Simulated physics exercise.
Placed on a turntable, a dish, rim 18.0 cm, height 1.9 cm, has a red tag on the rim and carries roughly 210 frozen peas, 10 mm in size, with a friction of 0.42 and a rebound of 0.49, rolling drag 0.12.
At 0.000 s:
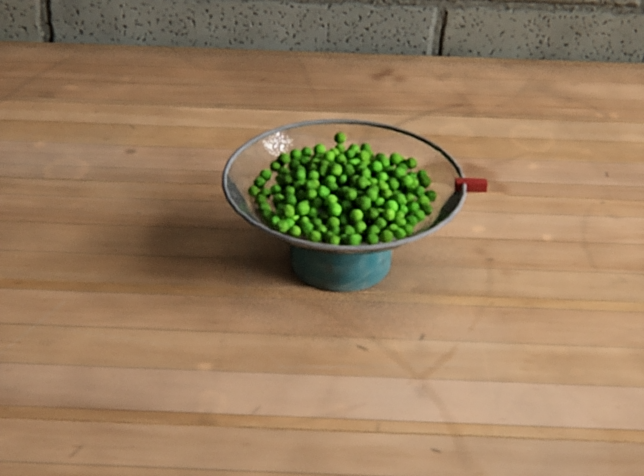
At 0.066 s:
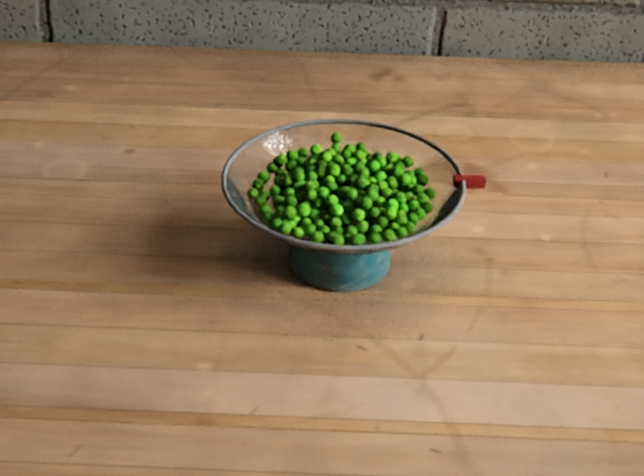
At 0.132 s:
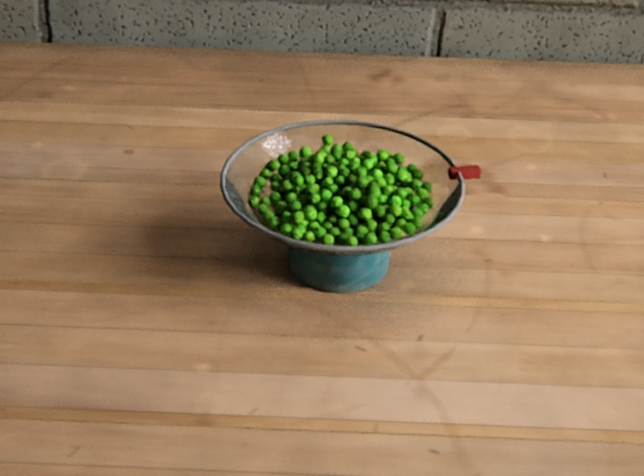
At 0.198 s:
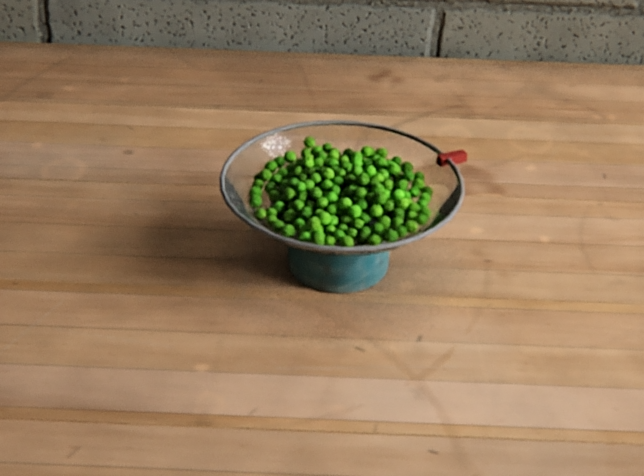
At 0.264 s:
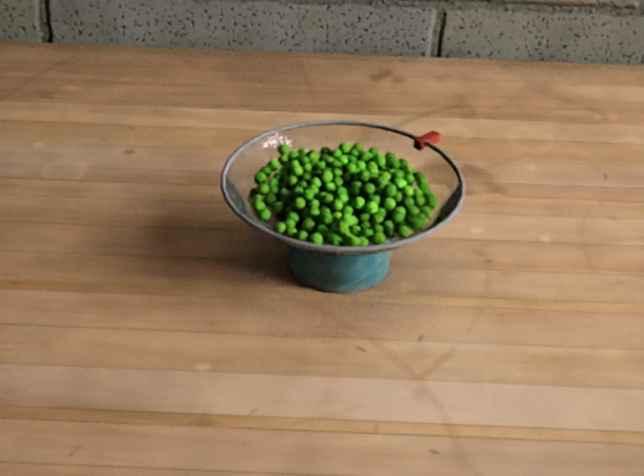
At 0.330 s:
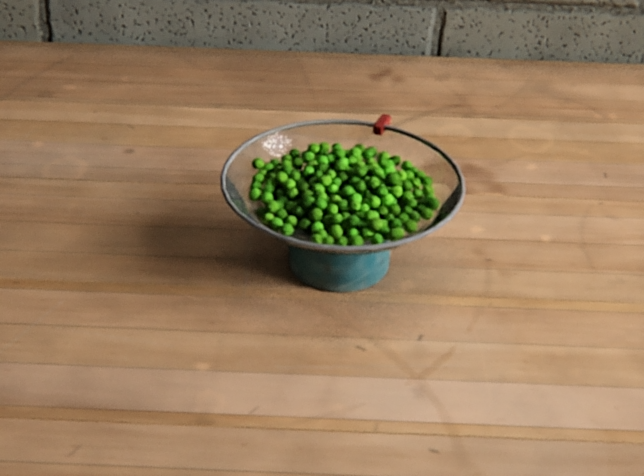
A bowl of green peas turns counterclockwise on a wooden table, its red tag moving backward.
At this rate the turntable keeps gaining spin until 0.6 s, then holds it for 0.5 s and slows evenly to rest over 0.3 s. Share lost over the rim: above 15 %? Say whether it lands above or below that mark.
The share lands above the mark.
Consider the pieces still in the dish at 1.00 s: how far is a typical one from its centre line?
Value: About 8.0 cm.
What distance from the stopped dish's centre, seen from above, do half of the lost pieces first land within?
It comes to close to 16 centimetres.
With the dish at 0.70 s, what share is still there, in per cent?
Of the load, around 100 in a hundred.
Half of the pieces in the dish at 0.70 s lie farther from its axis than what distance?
7.0 centimetres or so.
After 0.70 s, dish 100 %; middle of the pieces not yet landed near (341, 186).
After 1.00 s, dish 45 %, fallen left of where it stops 10 %, fallen behind where it stops 10 %, fallen in front of where it stops 10 %, fallen right of where it stops 10 %, in the air 15 %; middle of the pieces not yet landed near (344, 188).
After 1.28 s, dish 15 %, fallen left of where it stops 20 %, fallen behind where it stops 20 %, fallen in front of where it stops 20 %, fallen right of where it stops 20 %, in the air 5 %; middle of the pieces not yet landed near (358, 189).
After 1.55 s, dish 15 %, fallen left of where it stops 20 %, fallen behind where it stops 20 %, fallen in front of where it stops 20 %, fallen right of where it stops 20 %; middle of the pieces not yet landed near (353, 197).
At rest (2.0 s), dish 15 %, fallen left of where it stops 20 %, fallen behind where it stops 20 %, fallen in front of where it stops 20 %, fallen right of where it stops 20 %.
